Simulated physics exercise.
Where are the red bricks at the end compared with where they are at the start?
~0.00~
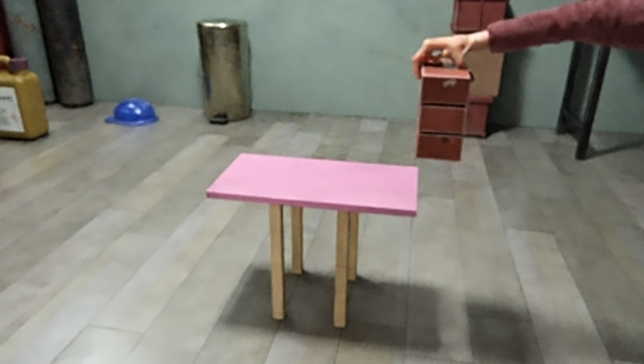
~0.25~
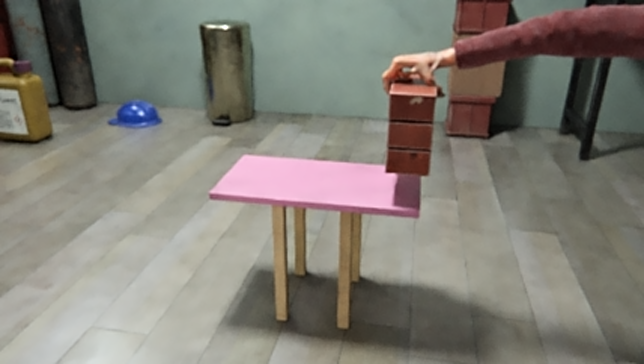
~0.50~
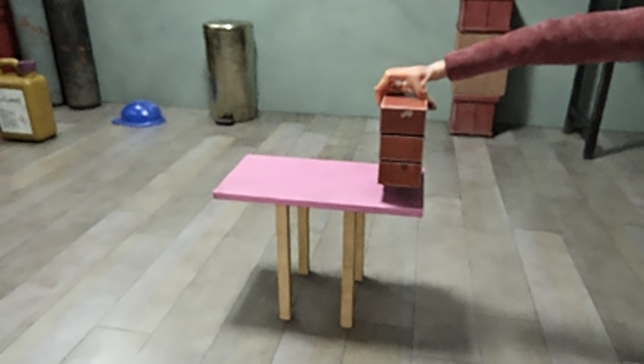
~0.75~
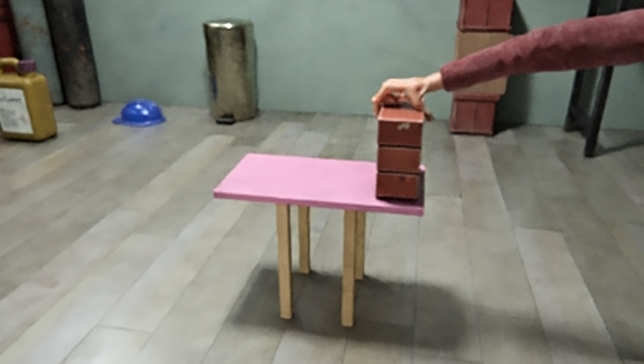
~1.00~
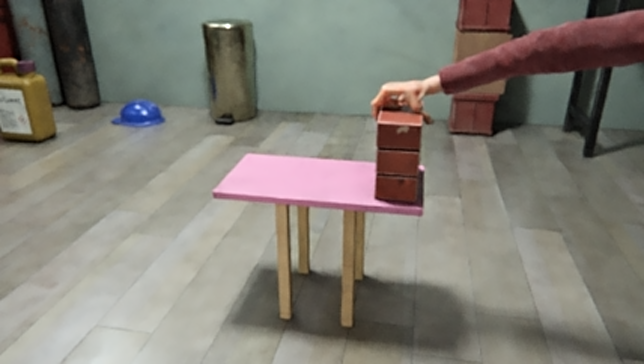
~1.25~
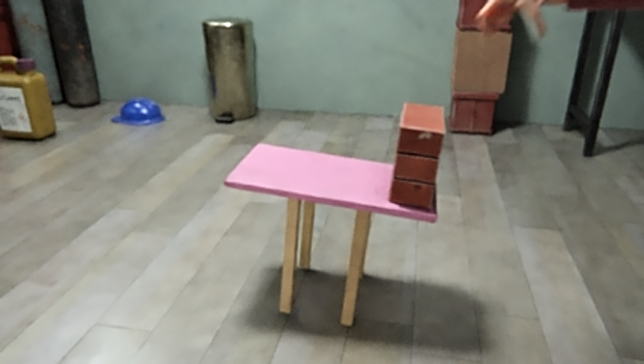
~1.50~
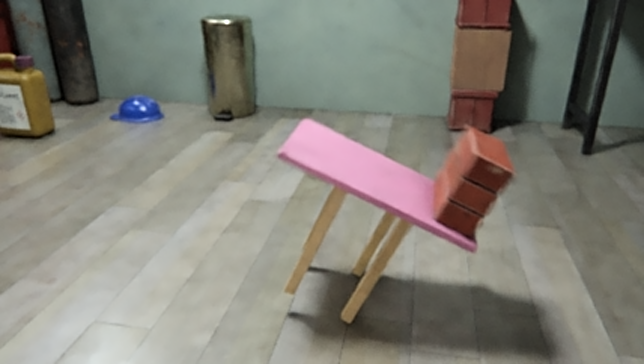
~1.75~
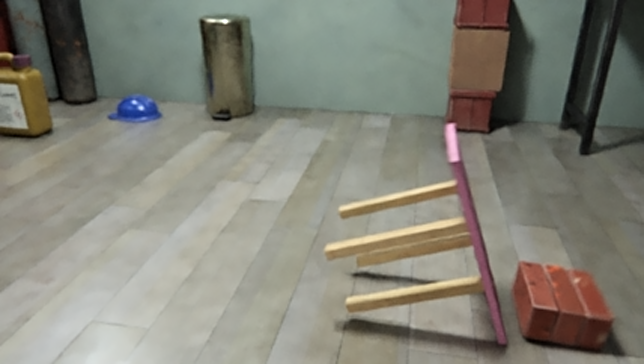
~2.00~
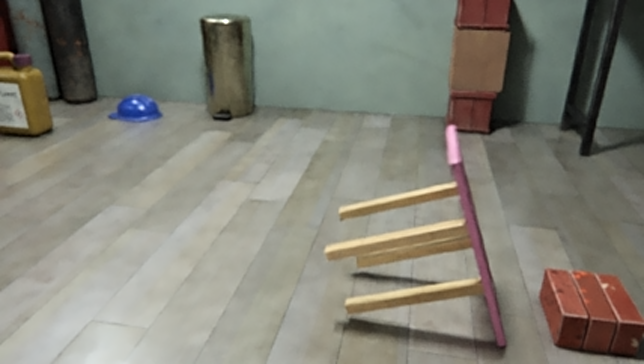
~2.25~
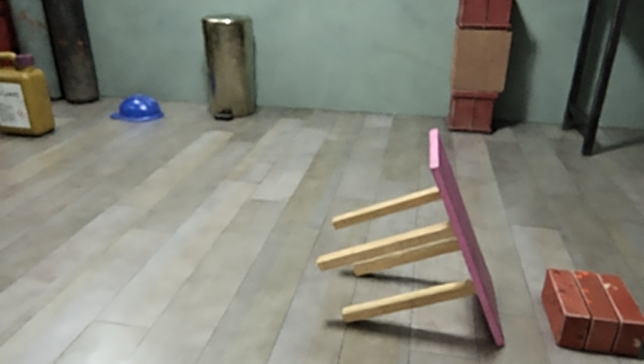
At the start the bricks are held up in the air by a hand, to the upper right of the pink table. At the end they lie on the floor at the lower right, beside the tipped table.
